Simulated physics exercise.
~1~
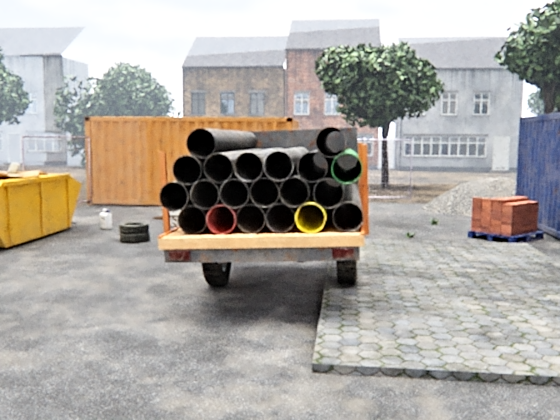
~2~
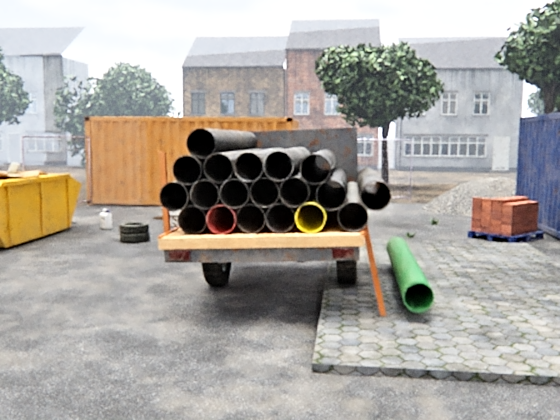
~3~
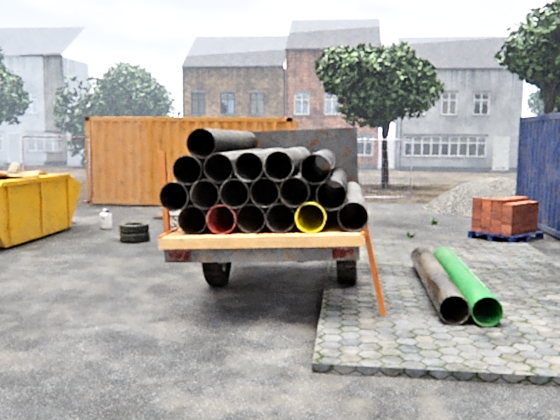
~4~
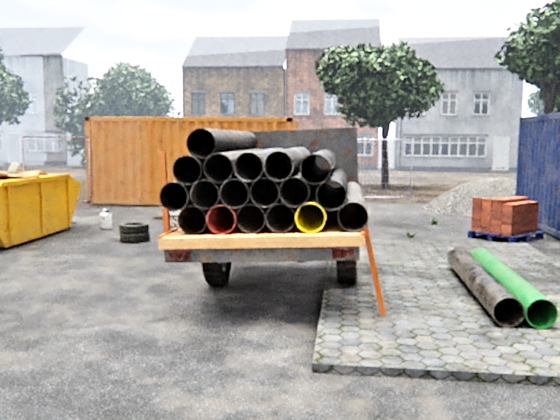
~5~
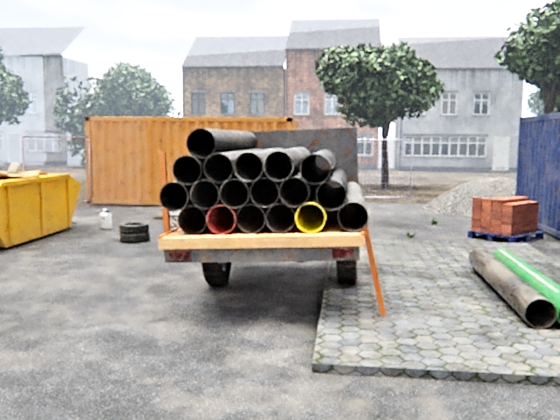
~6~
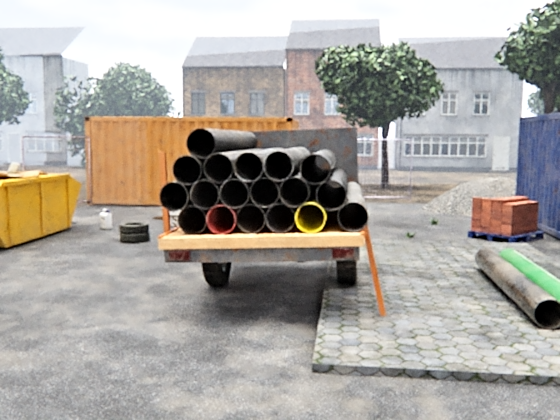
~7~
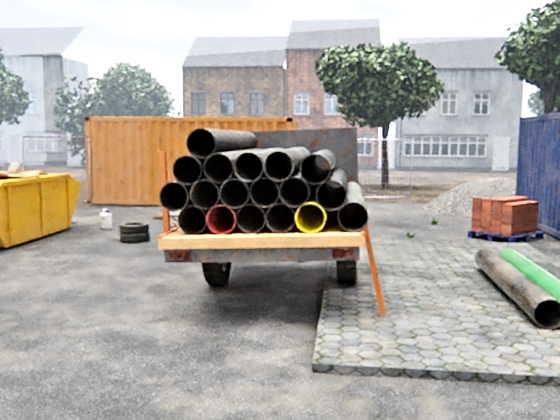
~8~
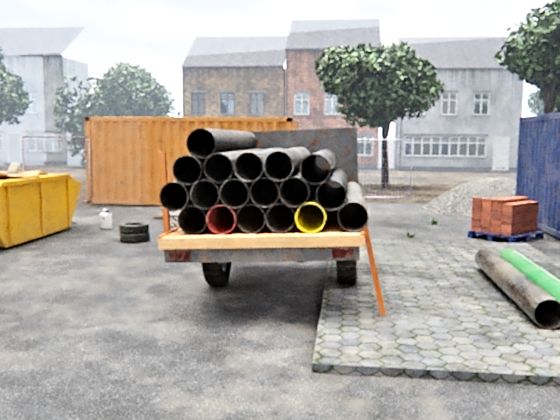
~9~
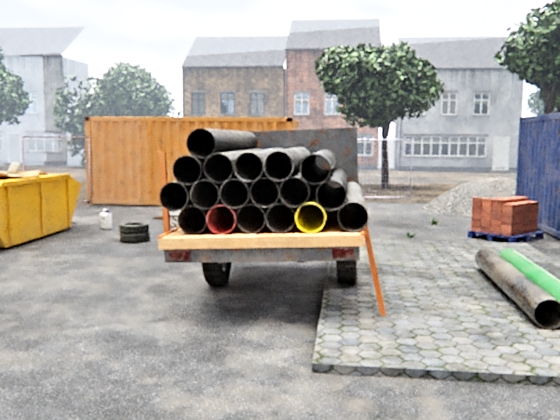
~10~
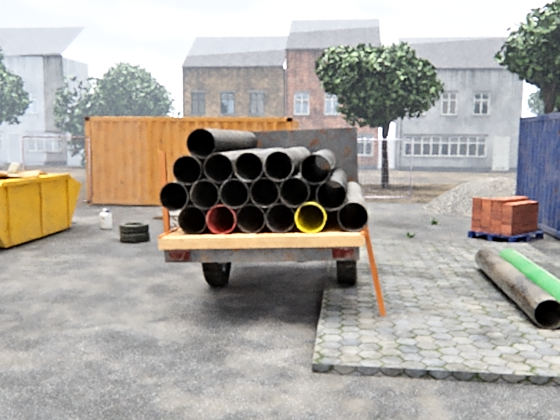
The green pipe dropped off the right side of the loaded trailer as the posts there swung down, and a dark pipe followed it; both rolled right across the paving and stopped side by side, while the red, yellow and remaining dark pipes stayed stacked.
